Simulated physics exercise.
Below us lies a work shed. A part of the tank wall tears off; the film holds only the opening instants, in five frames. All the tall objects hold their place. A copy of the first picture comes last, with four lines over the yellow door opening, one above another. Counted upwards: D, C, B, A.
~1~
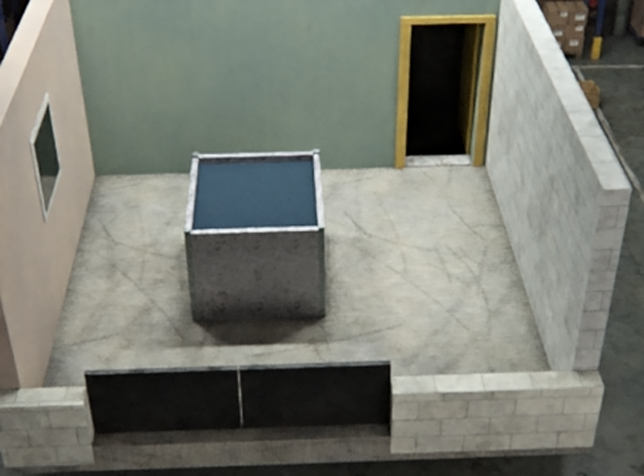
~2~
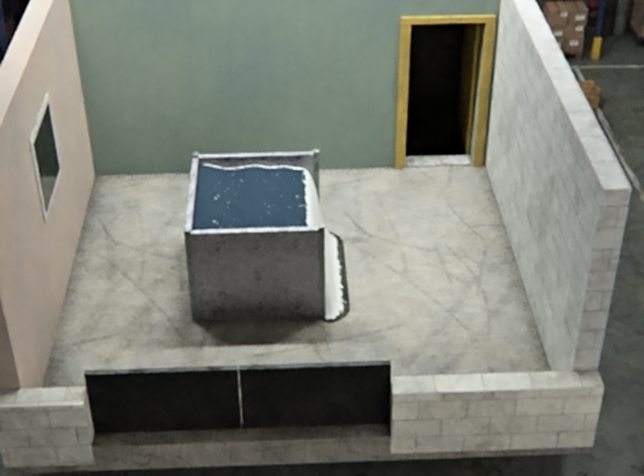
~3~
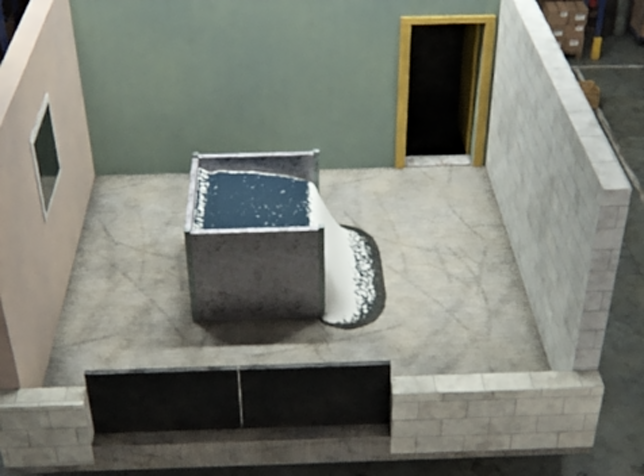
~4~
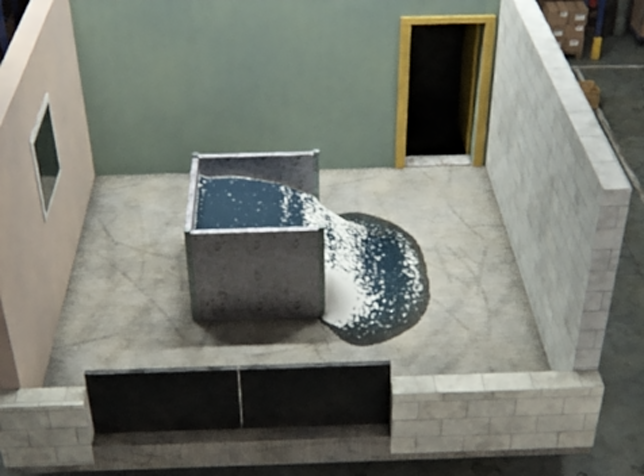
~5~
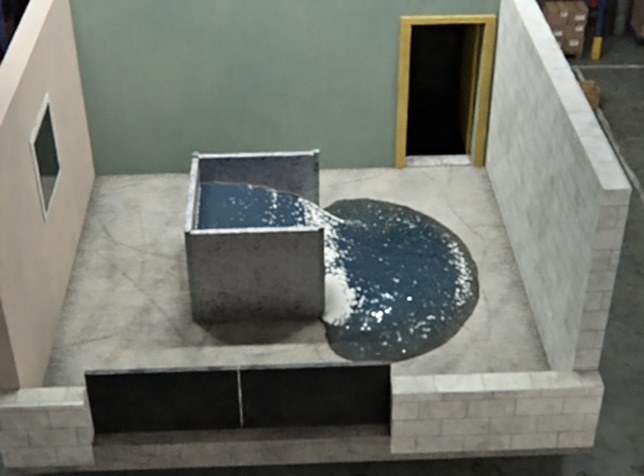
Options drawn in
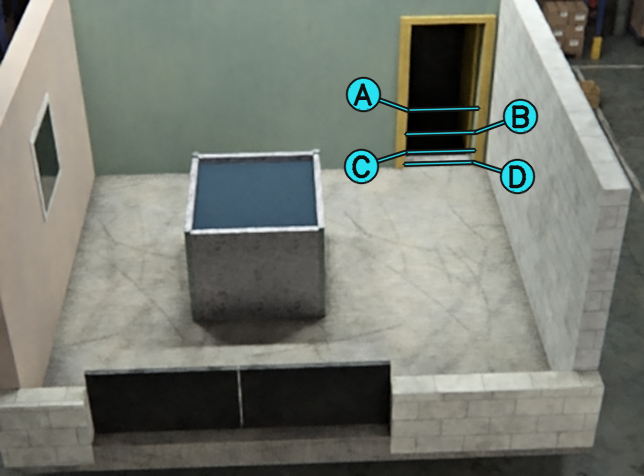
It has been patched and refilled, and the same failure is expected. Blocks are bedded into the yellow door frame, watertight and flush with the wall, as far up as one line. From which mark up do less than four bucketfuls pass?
Choose B.
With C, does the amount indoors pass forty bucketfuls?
No.
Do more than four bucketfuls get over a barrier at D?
Yes, that goes wrong.
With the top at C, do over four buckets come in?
Yes, it does.
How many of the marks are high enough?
Two of the four.
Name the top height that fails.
C.
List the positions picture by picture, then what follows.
In the first picture, water in the tank at rest, its middle at (256, 196); foot of the yellow doorway at (439, 166); shut gate at (239, 377).
In the second picture, front seen at (334, 314), 2 % of the ground wet.
In the third picture, front seen at (357, 322), 5 % of the ground wet.
In the fourth picture, front seen at (398, 327), 11 % of the ground wet.
In the fifth picture, front seen at (467, 307), 19 % of the ground wet.
On the marked copy, A at (442, 109); B at (441, 133); C at (440, 151); D at (439, 163); from the bottom up D, C, B, A.
For height A, nothing gets over.
For height B, a bucket or two gets in.
For height C, about 12 bucketfuls get in.
For height D, dozens of bucketfuls pour in.
